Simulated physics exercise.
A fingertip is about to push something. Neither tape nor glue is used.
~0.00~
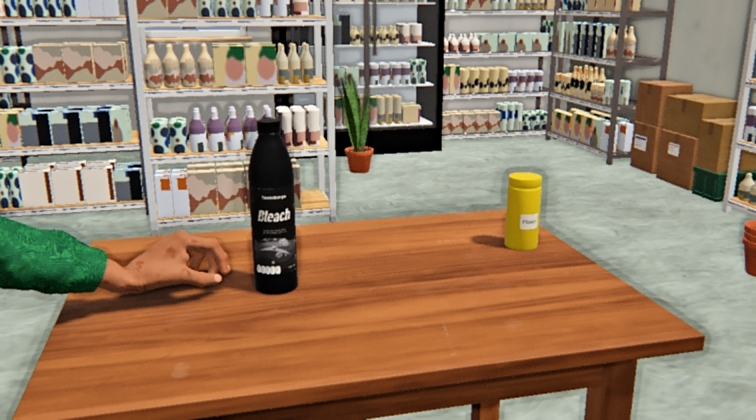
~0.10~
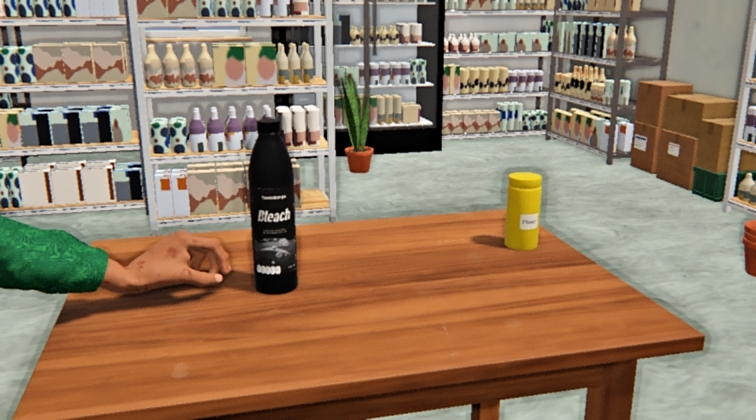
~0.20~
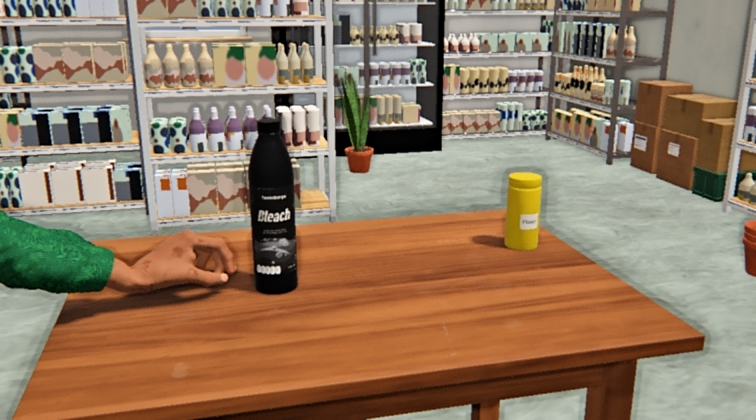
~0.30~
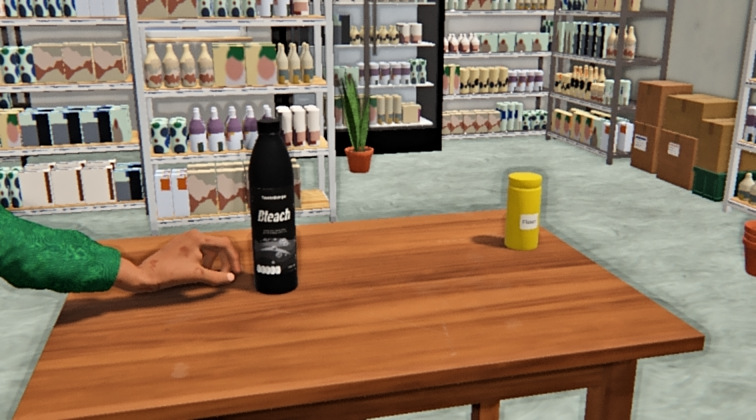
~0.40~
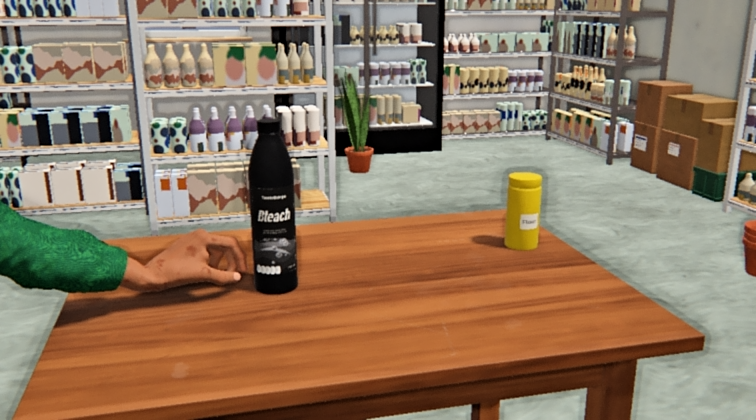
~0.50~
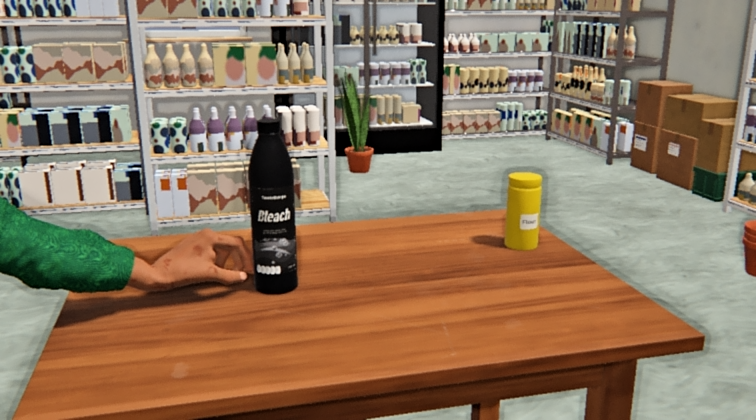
A hand in a green sleeve slides slowly rightward along a wooden table at the left, its fingertips closing the small gap to a black bleach bottle, while the bottle and camera stay still. A yellow container with a white label stands toward the table's right side. The slightly raised view shows a shop with stocked shelves, a potted plant and cardboard boxes behind.
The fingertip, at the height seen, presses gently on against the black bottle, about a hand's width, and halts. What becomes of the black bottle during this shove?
The black bottle remains upright.
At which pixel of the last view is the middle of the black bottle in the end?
Pretty much around (346, 202), I'd say.
After 0.80 s, black bottle slid a little near (287, 206).
After 1.20 s, black bottle slid about its own width near (313, 204).
After 1.60 s, black bottle slid about its own width near (337, 202).
At rest (2.3 s), moved from the start, black bottle. Seen from the same camera at the end, black bottle near (346, 202).
